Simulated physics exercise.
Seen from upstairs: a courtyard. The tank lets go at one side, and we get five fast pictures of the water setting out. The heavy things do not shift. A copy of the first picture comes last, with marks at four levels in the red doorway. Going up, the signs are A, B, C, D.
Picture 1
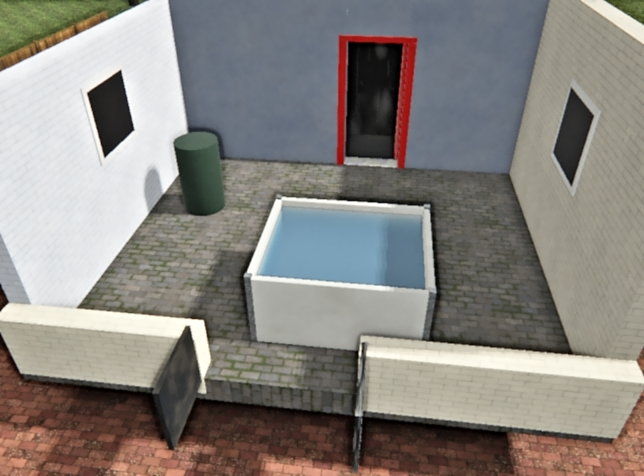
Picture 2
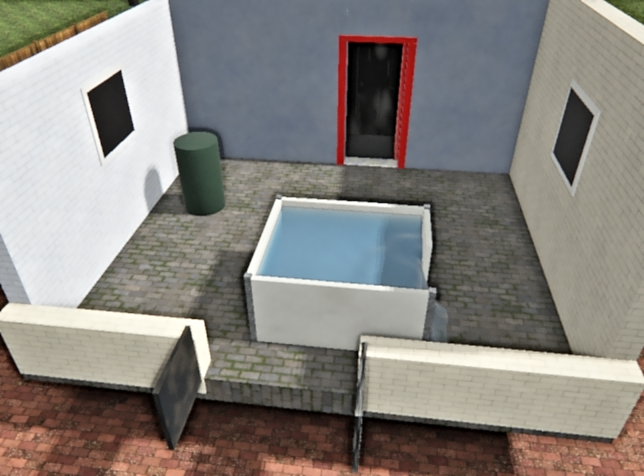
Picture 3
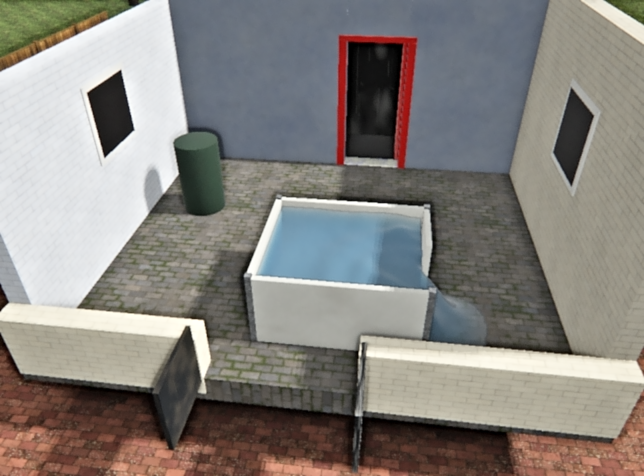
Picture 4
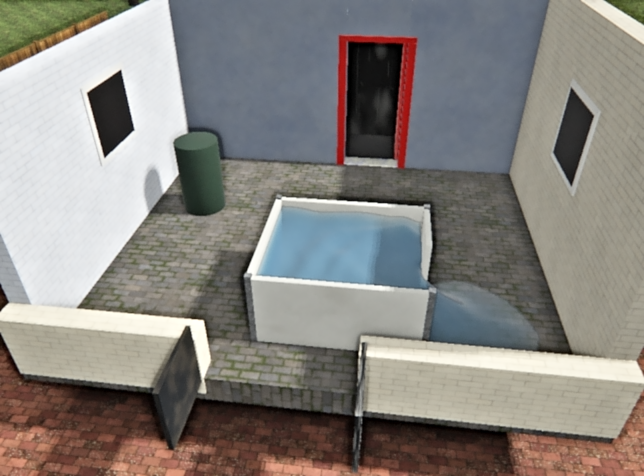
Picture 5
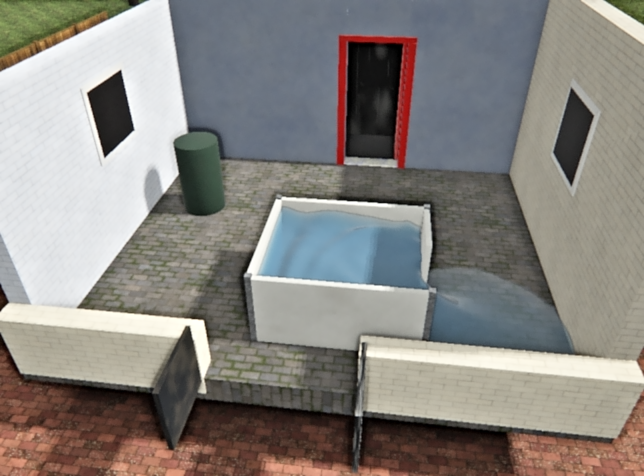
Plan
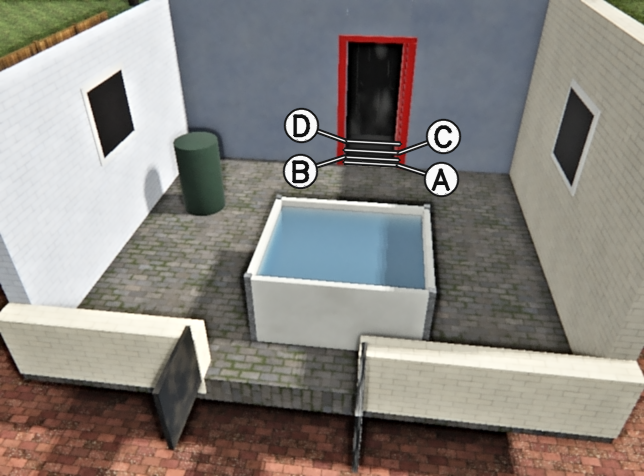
At the start, a white square tank of still blue water sits in a paved courtyard, with a red-framed doorway behind. Water then pours from the tank's right side, fanning across the paving to the right-hand wall while the level inside the tank lowers slightly.
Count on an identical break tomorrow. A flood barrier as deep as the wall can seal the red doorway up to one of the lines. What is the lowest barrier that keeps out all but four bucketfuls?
Line B.
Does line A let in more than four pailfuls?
Yes, that goes wrong.
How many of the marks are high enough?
Three.
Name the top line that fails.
It is A.
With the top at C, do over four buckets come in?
No, that is safe.
On the marked copy, A at (371, 163); B at (371, 158); C at (371, 151); D at (372, 142); from the bottom up A, B, C, D.
For line A, about 7 bucketfuls get in.
For line B, a splash gets over, under a bucket.
For line C, nothing gets over.
For line D, nothing gets over.
